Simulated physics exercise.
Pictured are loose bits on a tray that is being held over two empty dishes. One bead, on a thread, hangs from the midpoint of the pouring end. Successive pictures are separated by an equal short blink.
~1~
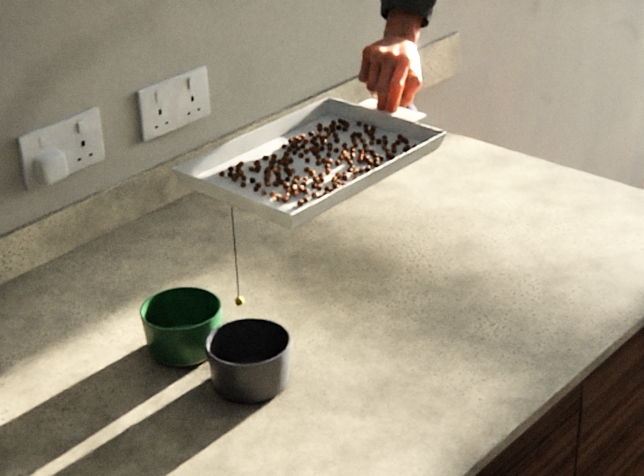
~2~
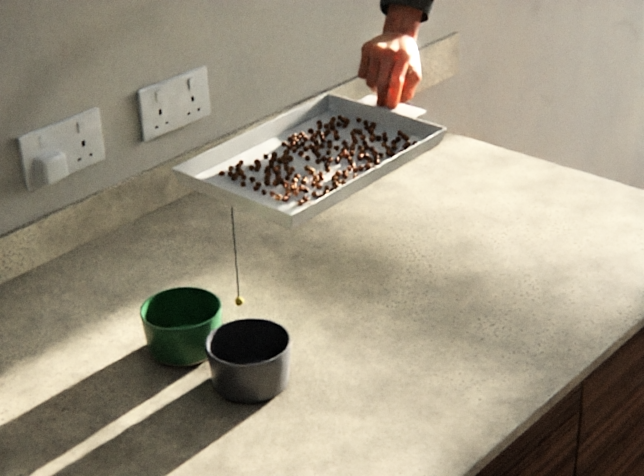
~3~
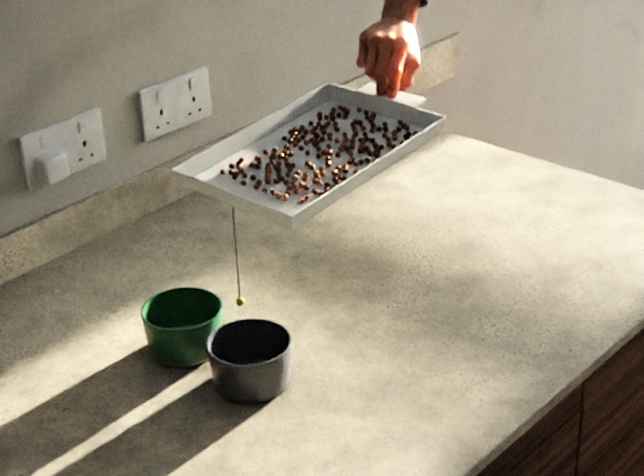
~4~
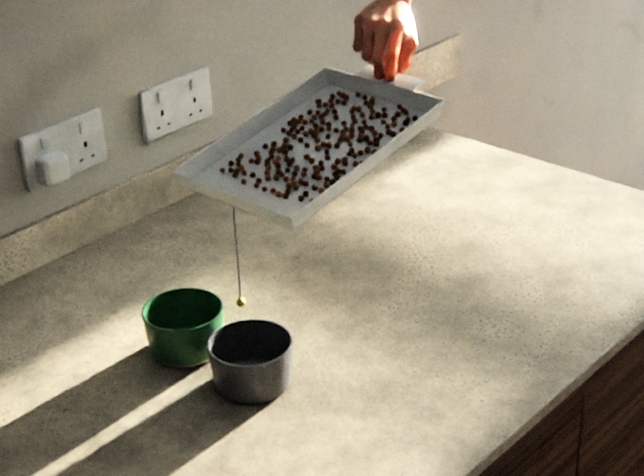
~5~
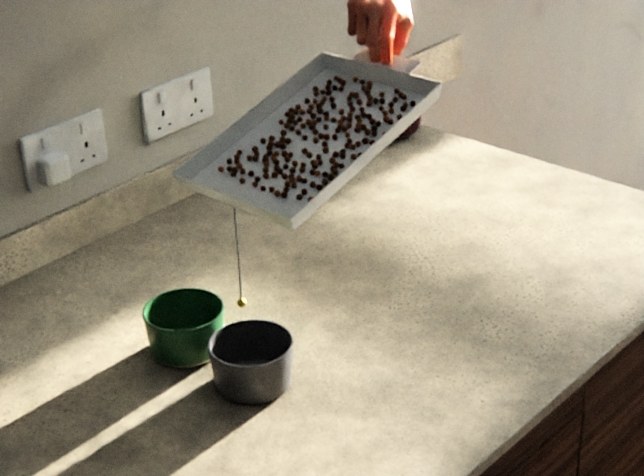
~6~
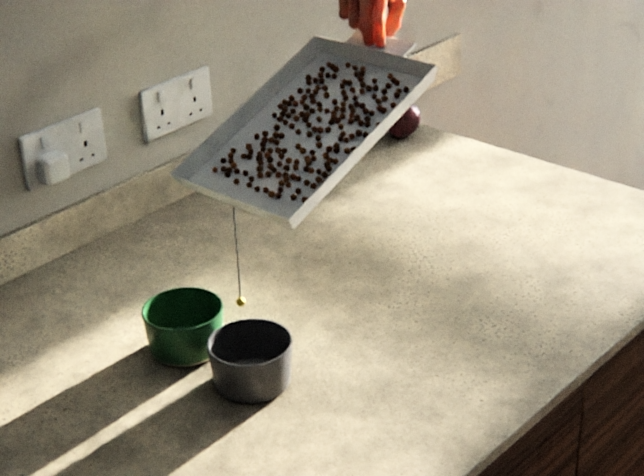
A hand at the top raises the handle end of a pale tray scattered with small brown balls, tilting it steadily more toward its low front edge while the balls shift slightly across it. Below, a green bowl on the left and a grey bowl stand on a sunlit stone-coloured worktop, seen from above at an angle, with white wall sockets behind. A yellowish bead hangs almost motionless on a thread from the tray, and a dark reddish round object comes into view behind it.
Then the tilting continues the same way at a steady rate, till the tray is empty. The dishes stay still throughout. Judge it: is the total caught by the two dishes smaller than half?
Most reaches the dishes.
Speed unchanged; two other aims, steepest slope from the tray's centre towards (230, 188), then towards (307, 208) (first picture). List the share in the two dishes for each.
I'd say some 80 in a hundred at first, then 20 in a hundred.
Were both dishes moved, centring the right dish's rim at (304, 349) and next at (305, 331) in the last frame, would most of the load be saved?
At place one a lesser share; at place two a lesser share.
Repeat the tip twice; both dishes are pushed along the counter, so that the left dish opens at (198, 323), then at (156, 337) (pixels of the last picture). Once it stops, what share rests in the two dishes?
Trial 1 around 70 percent, trial 2 around 30 percent.
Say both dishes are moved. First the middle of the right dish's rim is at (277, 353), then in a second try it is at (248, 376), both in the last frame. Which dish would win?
One: The left-side dish. Two: The left-side dish.
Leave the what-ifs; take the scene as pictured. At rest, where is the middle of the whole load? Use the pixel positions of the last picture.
Resting centre, last picture - approx. (209, 360).
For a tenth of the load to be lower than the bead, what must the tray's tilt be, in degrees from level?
I'd say close to 70 degrees.
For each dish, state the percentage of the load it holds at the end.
I'd say the left dish holds some 40 % and the right dish some 40 %.
Soon, tray tipped steeply; most on the tray; a stray few outside both; about a quarter in the air.
A while on, tray tipped past a quarter turn; about a quarter on the tray; a small part in the right dish; a small part in the left dish; a small part outside both; about half in the air.
Towards the end, tray tipped past a quarter turn; about a third in the right dish; about a third in the left dish; about a quarter outside both.
Finally, tray tipped past a quarter turn; about a third in the right dish; about a third in the left dish; about a quarter outside both.
